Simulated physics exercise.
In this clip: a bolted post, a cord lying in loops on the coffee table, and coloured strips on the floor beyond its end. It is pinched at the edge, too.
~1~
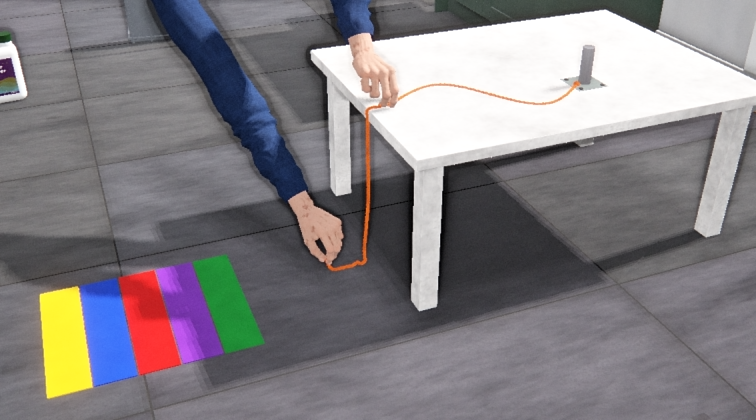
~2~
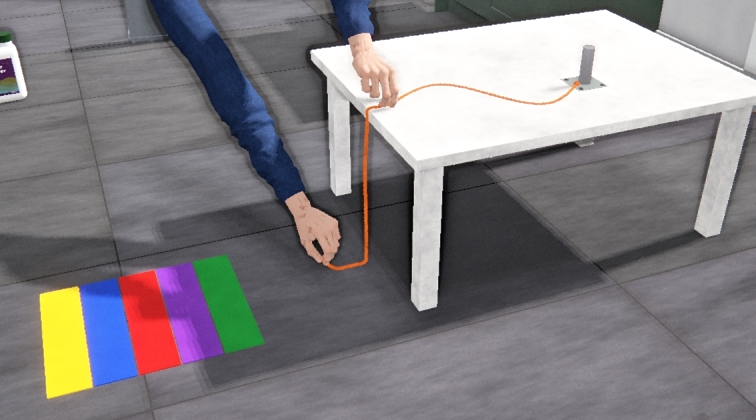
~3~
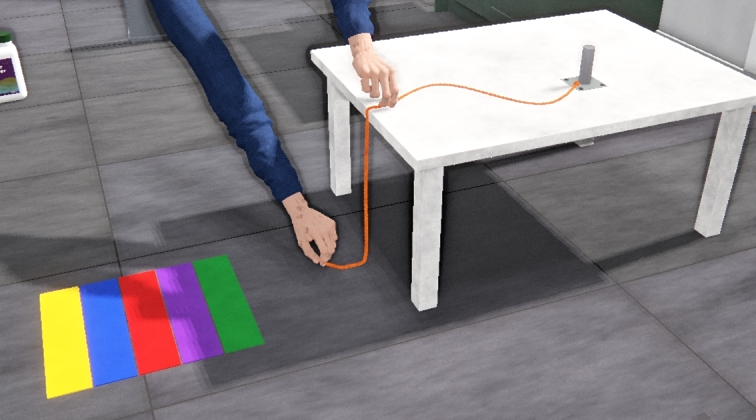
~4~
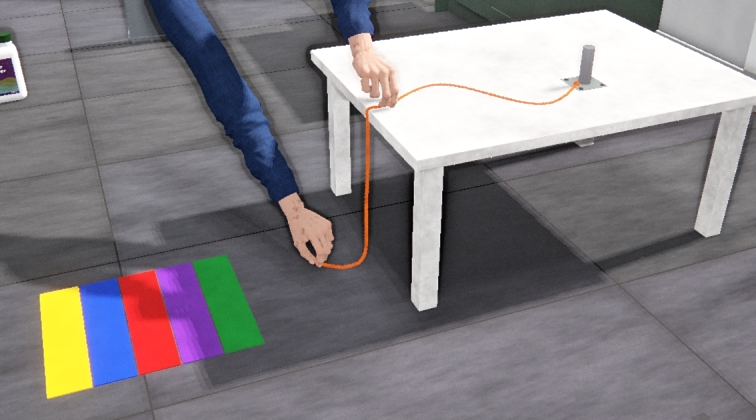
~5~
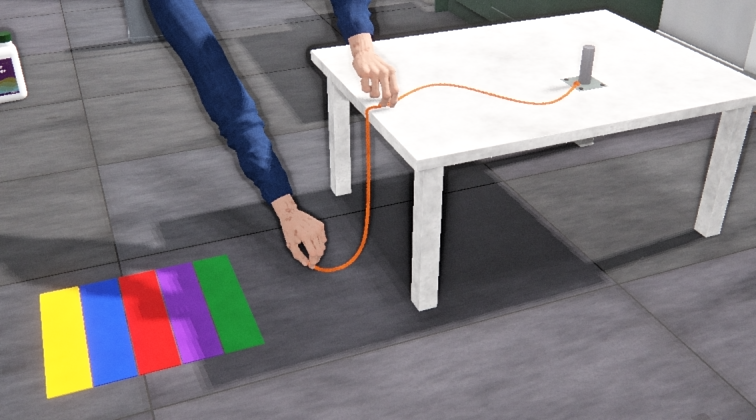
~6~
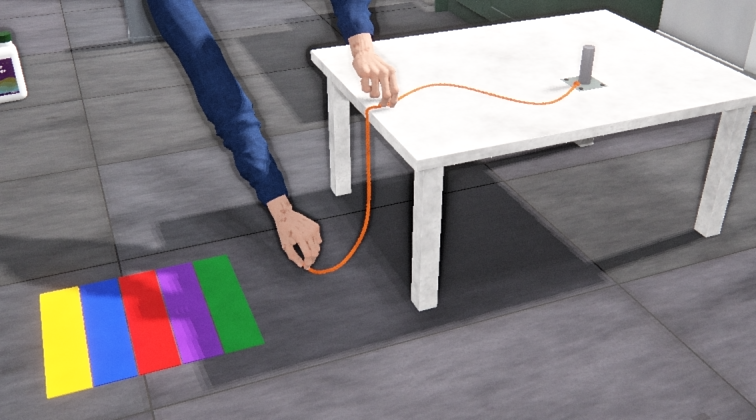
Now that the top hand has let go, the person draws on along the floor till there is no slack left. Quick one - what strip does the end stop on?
The red strip.
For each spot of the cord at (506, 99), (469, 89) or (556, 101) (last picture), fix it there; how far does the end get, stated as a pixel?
First near (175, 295), then near (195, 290), then near (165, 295).
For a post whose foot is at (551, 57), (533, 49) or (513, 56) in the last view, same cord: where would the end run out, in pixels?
Somewhere near (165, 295), (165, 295) and (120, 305), in that order.
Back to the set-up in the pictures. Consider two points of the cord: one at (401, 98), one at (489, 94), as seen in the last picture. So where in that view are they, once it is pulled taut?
The first settles around (358, 120), the second around (461, 97).
Early on, end near (222, 283); over green.
Midway, end near (174, 294); over purple.
At the end of the slack, end near (145, 301); over red. The end stops over the red strip.
